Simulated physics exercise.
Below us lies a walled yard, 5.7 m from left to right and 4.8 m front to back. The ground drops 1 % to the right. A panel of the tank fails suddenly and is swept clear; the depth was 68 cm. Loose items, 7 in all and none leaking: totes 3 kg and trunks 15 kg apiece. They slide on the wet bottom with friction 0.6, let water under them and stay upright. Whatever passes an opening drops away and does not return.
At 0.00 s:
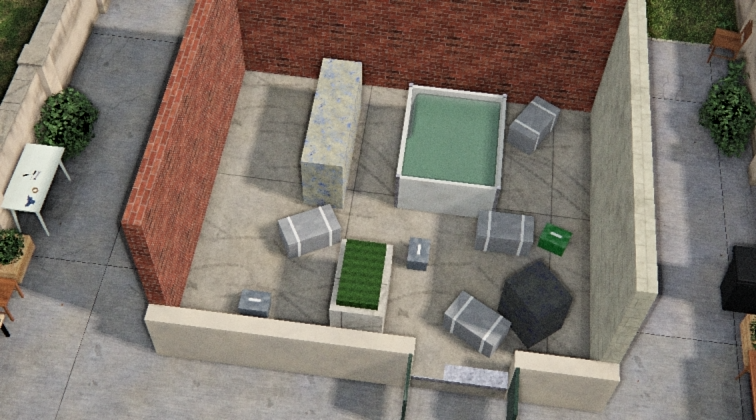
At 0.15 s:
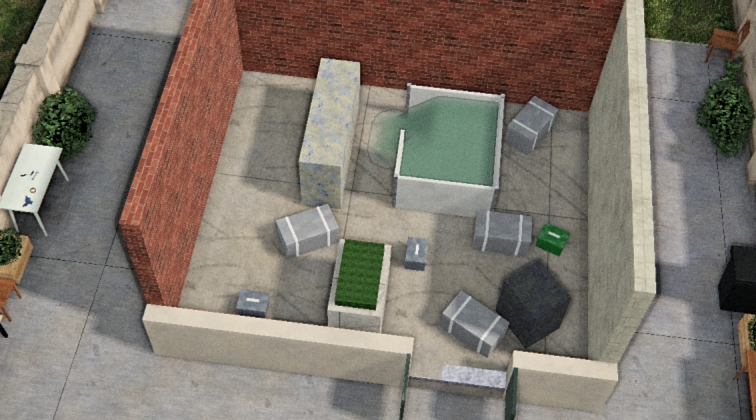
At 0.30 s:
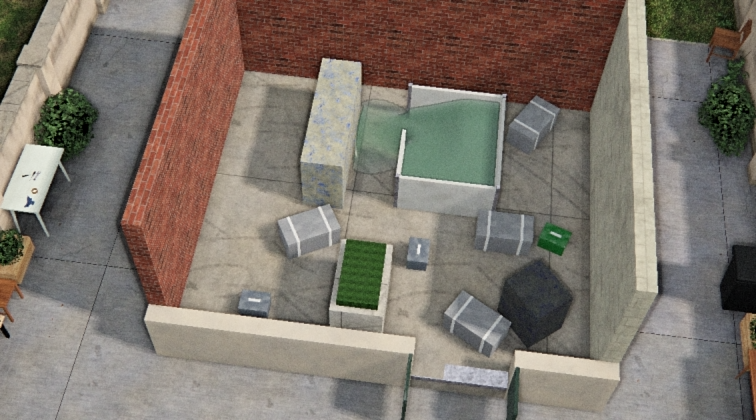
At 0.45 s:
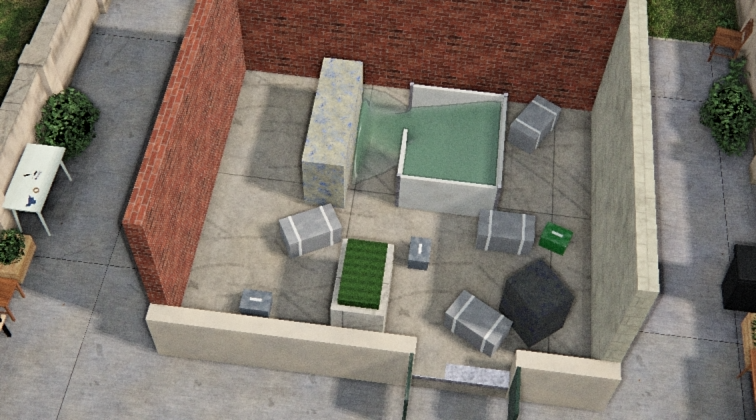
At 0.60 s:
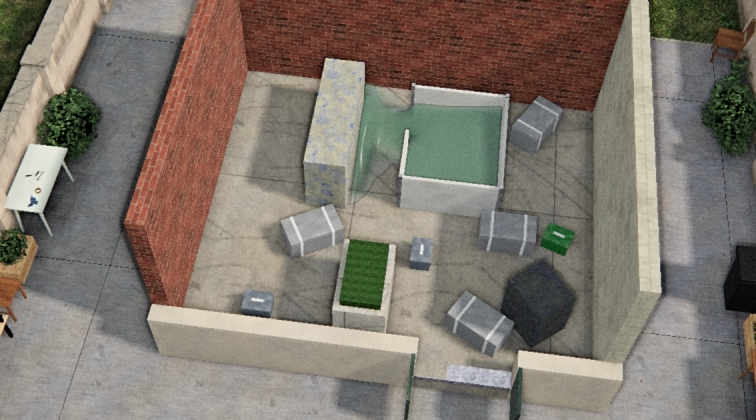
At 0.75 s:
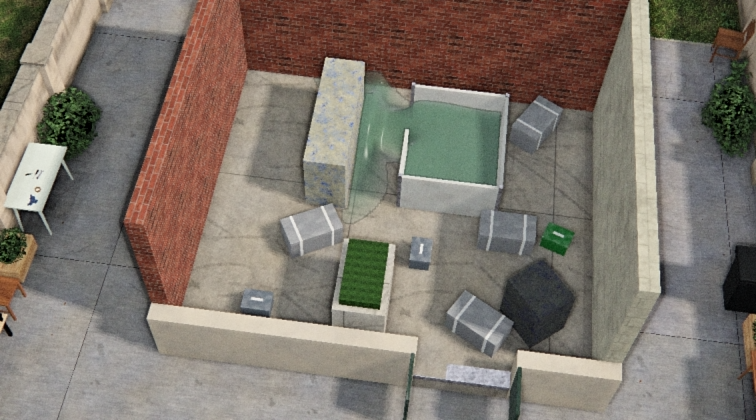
A walled yard with red brick and pale walls is seen from high above, with paving, shrubs and a white table outside. Inside, a white-sided tank of green water stands right of a tall speckled block, with grey strapped trunks, small grey totes, a green tote, a dark block and a grass-topped planter around. The tank's left side opens, and water pours leftward, meets the block and spreads along it, while the loose items stay put and the view shifts very slightly.
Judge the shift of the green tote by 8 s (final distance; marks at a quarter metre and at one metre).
The green tote slides a little.
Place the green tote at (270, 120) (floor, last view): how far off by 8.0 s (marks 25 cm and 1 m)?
It travels far.
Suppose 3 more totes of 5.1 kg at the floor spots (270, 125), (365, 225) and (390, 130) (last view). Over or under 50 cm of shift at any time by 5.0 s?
In that order: Over, past it, over.
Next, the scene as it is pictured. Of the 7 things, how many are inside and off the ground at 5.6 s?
4 of them.
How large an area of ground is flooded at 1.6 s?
Some 9.5 m2.
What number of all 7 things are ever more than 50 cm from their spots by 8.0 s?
5 of them.
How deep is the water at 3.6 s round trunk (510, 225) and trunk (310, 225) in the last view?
About 2 and 4 cm.
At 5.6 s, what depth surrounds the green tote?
Roughly 8 cm.
After 1.6 s the green tote is near (558, 235), 0.0 m from its start, aground; 0 of 7 are out; 0 afloat.
After 3.6 s the green tote is near (559, 234), 0.0 m from its start, aground; 0 of 7 are out; 3 afloat.
After 5.6 s the green tote is near (541, 233), 0.3 m from its start, afloat; 0 of 7 are out; 4 afloat.
After 8.0 s the green tote is near (536, 198), 0.7 m from its start, afloat; 0 of 7 are out; 6 afloat.
